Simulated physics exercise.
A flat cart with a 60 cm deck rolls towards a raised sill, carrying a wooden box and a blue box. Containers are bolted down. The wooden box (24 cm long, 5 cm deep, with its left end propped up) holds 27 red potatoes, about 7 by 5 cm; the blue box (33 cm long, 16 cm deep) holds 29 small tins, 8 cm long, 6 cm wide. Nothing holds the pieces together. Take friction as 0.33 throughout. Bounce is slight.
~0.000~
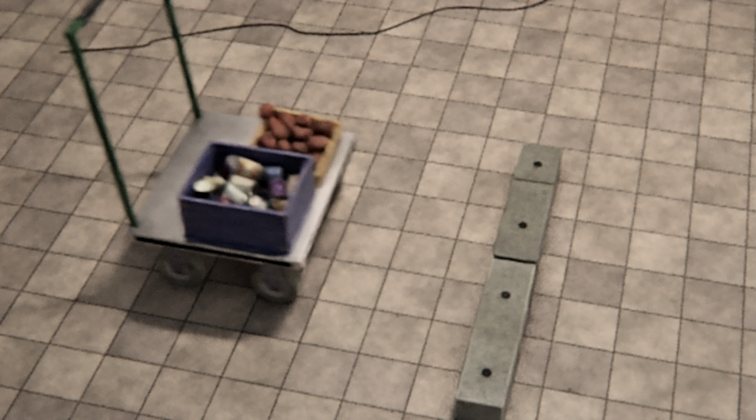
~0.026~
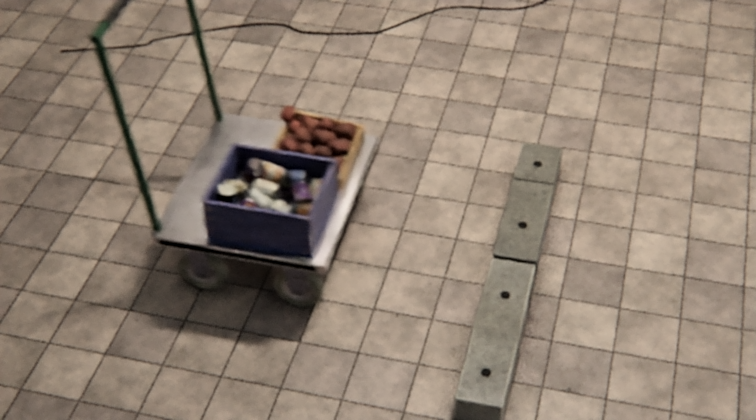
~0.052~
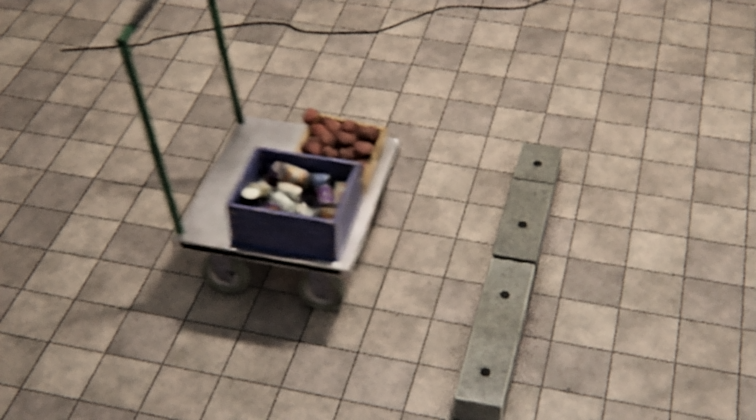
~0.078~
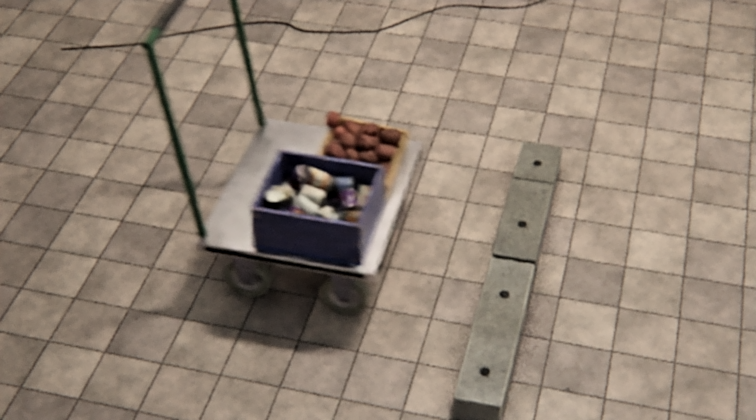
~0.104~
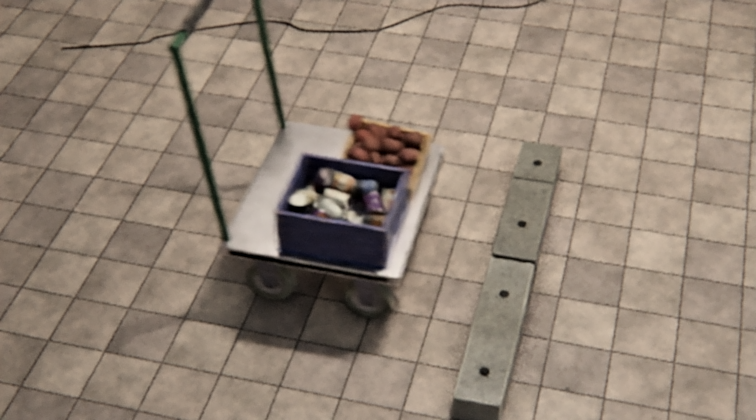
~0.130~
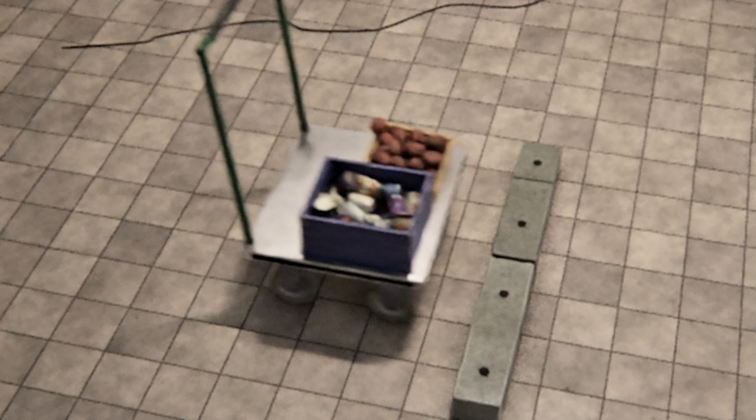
A flat cart carrying red potatoes and a blue box of tins rolls to the right.
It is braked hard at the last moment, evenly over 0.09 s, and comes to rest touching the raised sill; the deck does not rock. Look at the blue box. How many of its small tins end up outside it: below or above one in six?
Out of the blue box go under a sixth of the small tins.
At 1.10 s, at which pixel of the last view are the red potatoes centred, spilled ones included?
Near (489, 173).
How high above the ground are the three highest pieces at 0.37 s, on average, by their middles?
Some 54 cm up.
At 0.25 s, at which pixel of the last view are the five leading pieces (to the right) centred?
Near (517, 174).
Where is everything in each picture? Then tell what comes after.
In the first frame (places track the rim corner closest to us here), blue box (282, 214); wooden box (its farthest corner) (274, 108); 60 cm to go; all still inside.
In the second frame, blue box (307, 218); wooden box (295, 111); 52 cm to go.
In the third frame, blue box (332, 221); wooden box (317, 114); 44 cm to go.
In the fourth frame, blue box (357, 225); wooden box (339, 117); 36 cm to go.
In the fifth frame, blue box (382, 229); wooden box (361, 120); 27 cm to go.
In the sixth frame, blue box (407, 233); wooden box (384, 123); 19 cm to go; all still inside.
After 0.15 s, braking starts.
After 0.25 s, the wooden box is down by 4 of 27 and the blue box has all 29.
After 0.37 s, the wooden box is down by 11 of 27 and the blue box has all 29.
After 0.60 s, the wooden box is down by 11 of 27 and the blue box is down by 1 of 29.
When it is over (at 1.10 s), the wooden box is down by 12 of 27 and the blue box is down by 1 of 29. Asked share, 1 of 29, 3 per cent.
